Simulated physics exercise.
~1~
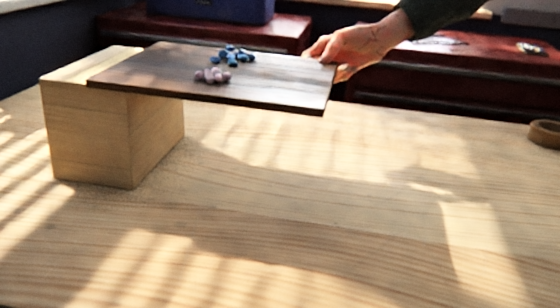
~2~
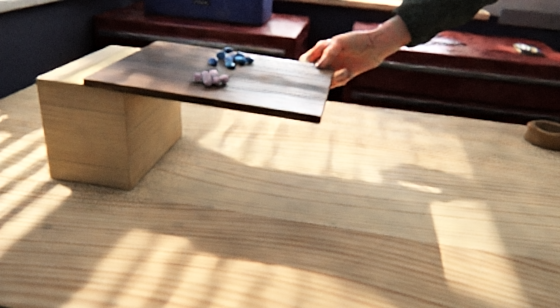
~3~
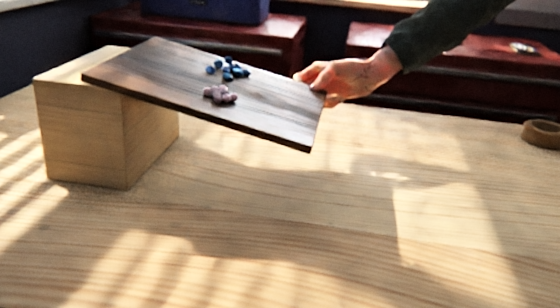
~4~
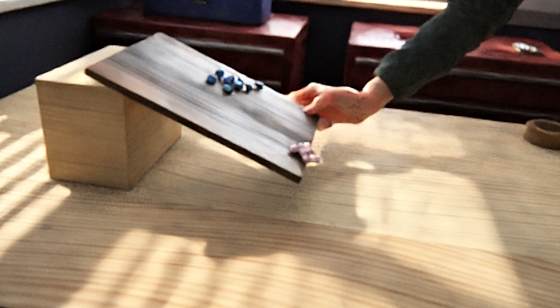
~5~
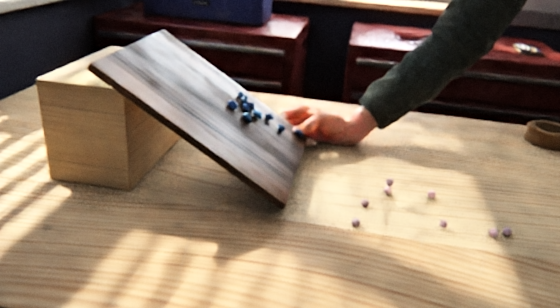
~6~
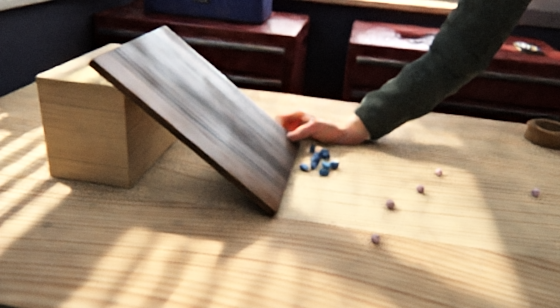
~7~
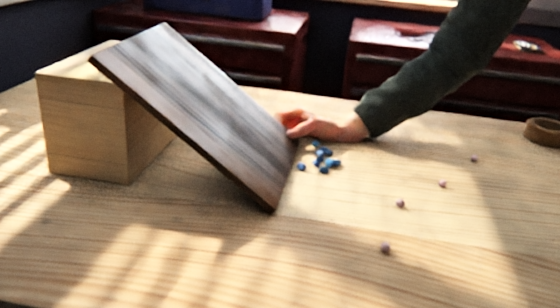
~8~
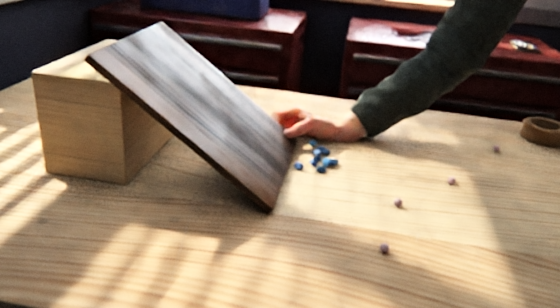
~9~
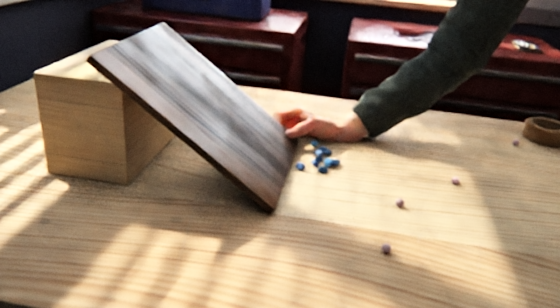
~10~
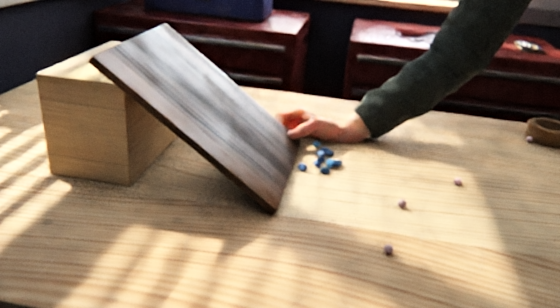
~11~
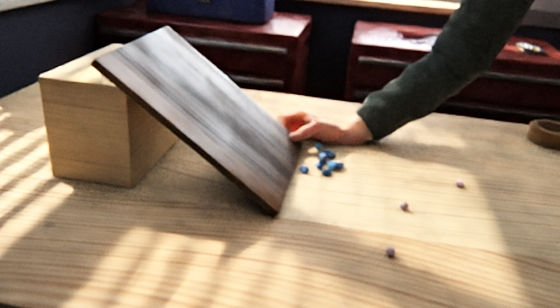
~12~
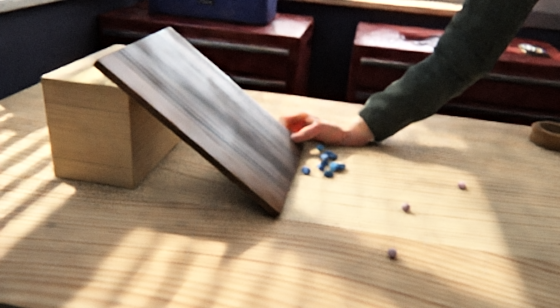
Hand lowering a dark board into a ramp, pink beads rolling far across the wooden table, blue pieces settling at its foot.
